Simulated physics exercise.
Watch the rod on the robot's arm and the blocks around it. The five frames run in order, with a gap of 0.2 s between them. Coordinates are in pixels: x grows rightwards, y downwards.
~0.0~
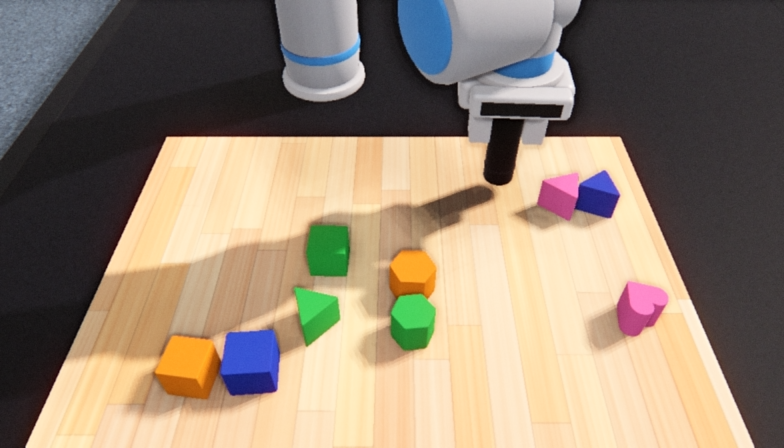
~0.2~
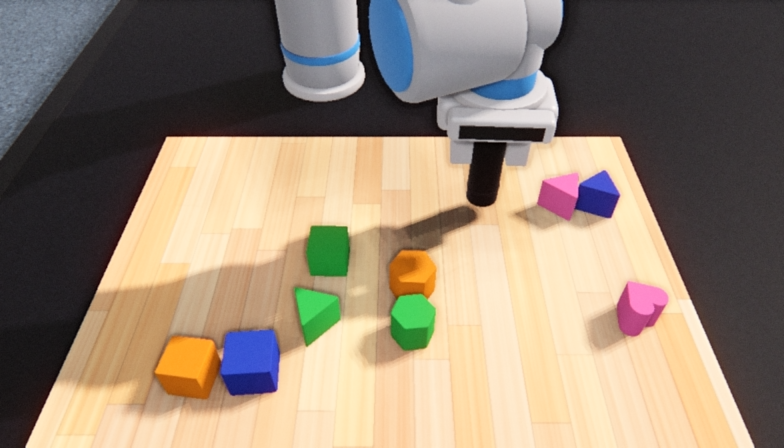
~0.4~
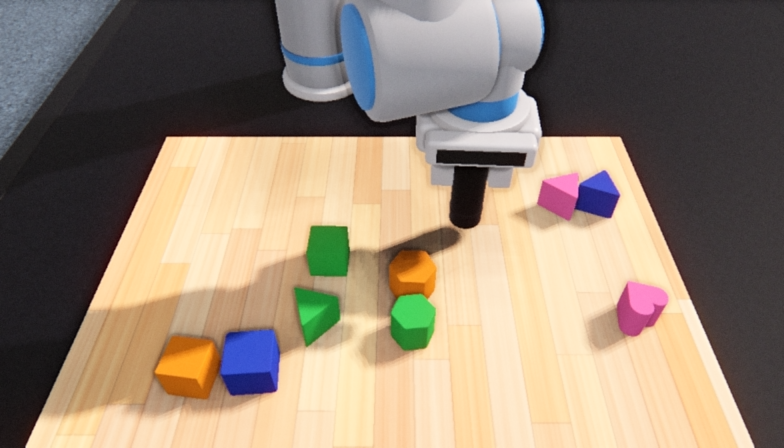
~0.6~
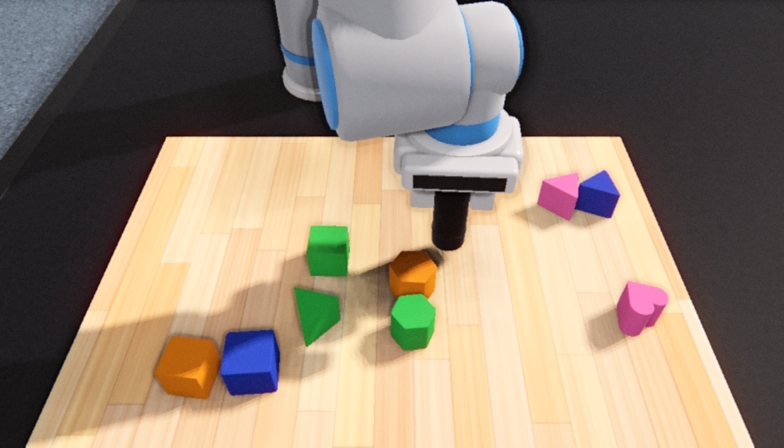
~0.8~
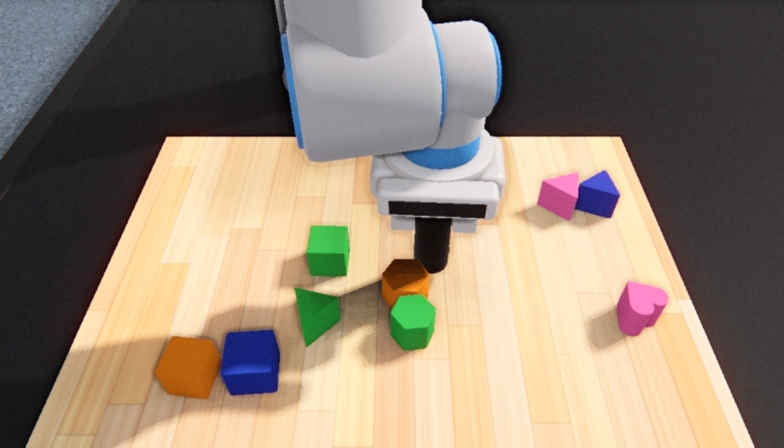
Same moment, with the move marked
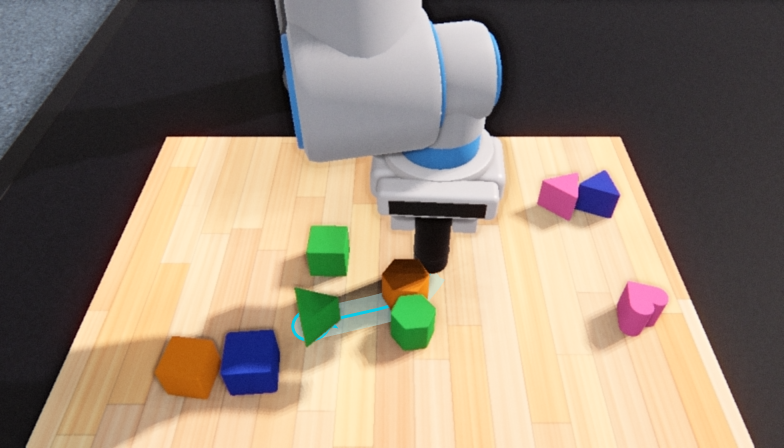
The footage shows a robotic arm moving its black rod down and left across a wooden board of colored blocks, reaching the orange six-sided block and nudging it slightly down and left, while the other blocks stay still.
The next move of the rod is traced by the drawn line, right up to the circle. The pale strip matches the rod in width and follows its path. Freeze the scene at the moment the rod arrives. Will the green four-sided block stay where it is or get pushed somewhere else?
Answer: Unmoved.
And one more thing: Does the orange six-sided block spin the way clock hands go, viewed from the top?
Short answer: No.
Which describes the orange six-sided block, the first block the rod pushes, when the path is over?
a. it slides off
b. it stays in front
a - it slides off.
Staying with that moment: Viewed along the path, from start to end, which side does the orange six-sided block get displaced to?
Shifts left.
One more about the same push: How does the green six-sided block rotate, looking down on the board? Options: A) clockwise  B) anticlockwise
My answer is option B.
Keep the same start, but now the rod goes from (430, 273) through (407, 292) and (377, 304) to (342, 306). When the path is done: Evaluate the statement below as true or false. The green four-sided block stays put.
That claim is true.
Drawn move, from (430, 273) through (402, 301) and (358, 314) to (311, 324).
The first path, step by step. One third of the way, rod at (402, 290); orange six-sided block at (370, 299), turned 20° anticlockwise; green six-sided block at (410, 322), turned 30° anticlockwise.
Two thirds of the way, rod at (357, 303); green three-sided block at (299, 303); orange six-sided block at (332, 321), turned 30° anticlockwise; green six-sided block at (410, 322), turned 30° anticlockwise.
At the end, rod at (309, 314); green three-sided block at (273, 305), turned 40° anticlockwise; green four-sided block still; orange six-sided block at (310, 337), turned 70° anticlockwise; green six-sided block at (410, 322), turned 30° anticlockwise.
